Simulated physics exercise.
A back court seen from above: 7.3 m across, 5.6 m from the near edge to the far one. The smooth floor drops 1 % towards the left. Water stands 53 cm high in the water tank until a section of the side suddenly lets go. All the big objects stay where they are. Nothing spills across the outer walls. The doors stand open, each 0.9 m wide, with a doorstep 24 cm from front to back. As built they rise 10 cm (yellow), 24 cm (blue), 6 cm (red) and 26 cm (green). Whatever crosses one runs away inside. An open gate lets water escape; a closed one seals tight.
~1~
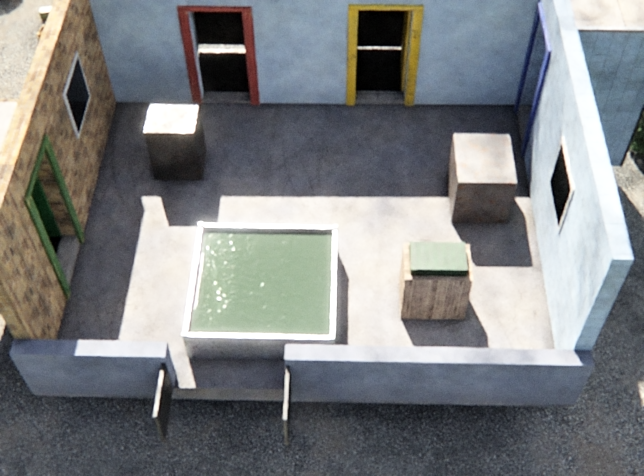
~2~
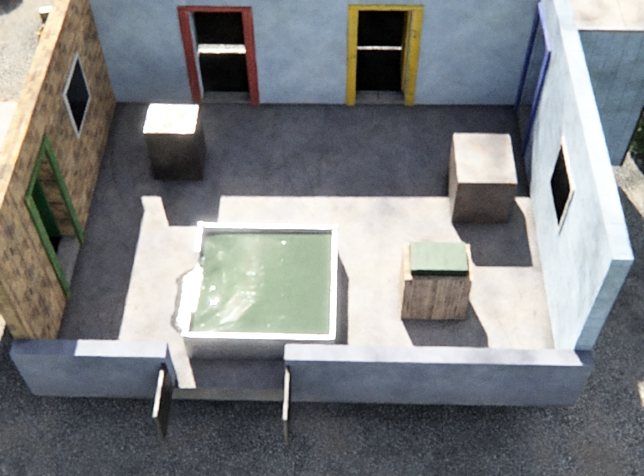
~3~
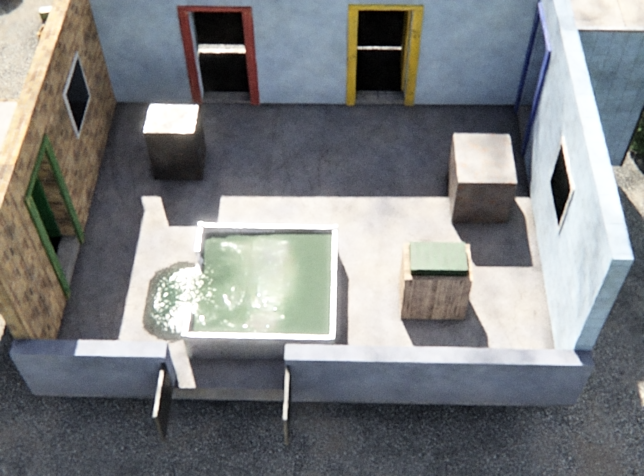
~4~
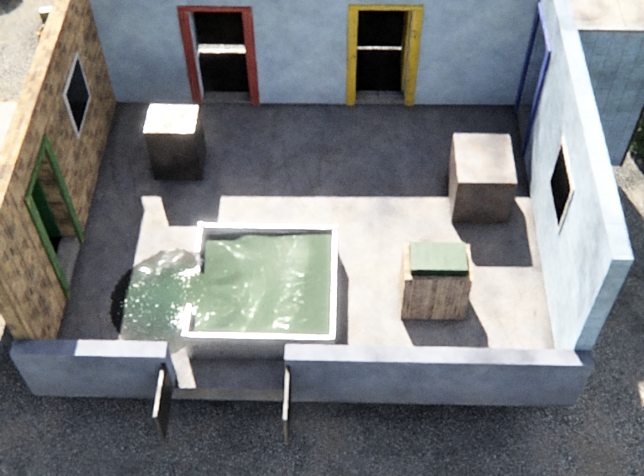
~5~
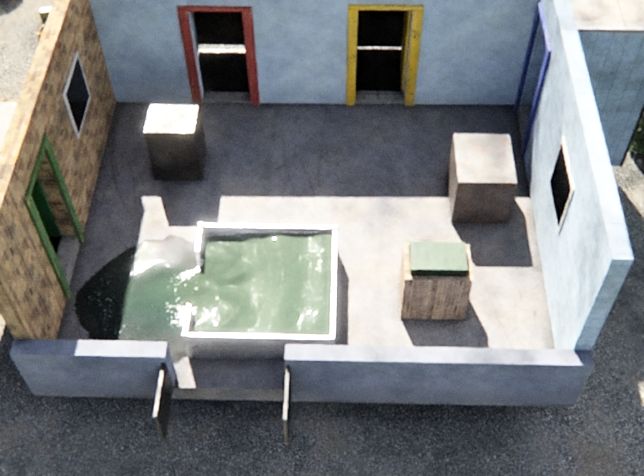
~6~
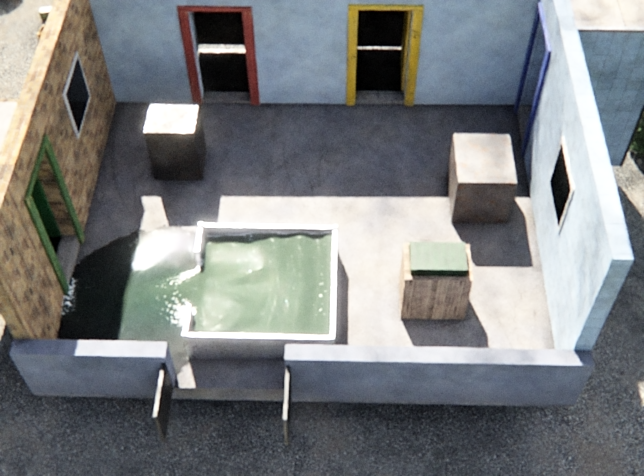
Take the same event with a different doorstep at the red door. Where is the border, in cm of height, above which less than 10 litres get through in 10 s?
At least 6.5 cm or so.
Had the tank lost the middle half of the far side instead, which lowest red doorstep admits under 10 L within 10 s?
Some 19 cm.
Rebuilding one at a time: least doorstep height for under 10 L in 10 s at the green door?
Roughly 26 cm at green.
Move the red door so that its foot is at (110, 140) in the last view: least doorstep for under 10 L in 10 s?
About 15 cm.
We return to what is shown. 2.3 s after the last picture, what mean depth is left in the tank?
Some 27 cm.
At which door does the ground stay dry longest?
The blue one.
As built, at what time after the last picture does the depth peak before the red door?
At about 5.5 s.
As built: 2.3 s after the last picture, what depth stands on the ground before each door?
In cm: Yellow 0, blue 0, red 0, green 23.
Then, 0.7 s after the last picture water covers 15 % of the floor, deepest (42 cm) near (52, 359); it has not reached the red door.
Then, 2.3 s after the last picture water covers 25 % of the floor, deepest (27 cm) near (50, 370); it has not reached the red door.
Then, 9.3 s after the last picture water covers 85 % of the floor, deepest (14 cm) near (114, 116); 7 cm at the red door, 12 litres in over its 6 cm doorstep.
At the red door as built, the water peaked near 9 cm, 5.7 s after the last picture.
Run again over the same 10 s with other heights there, 21 litres in over 5 cm, 3 litres over 8 cm. The limit of 10 litres is kept from about 6.5 cm up.
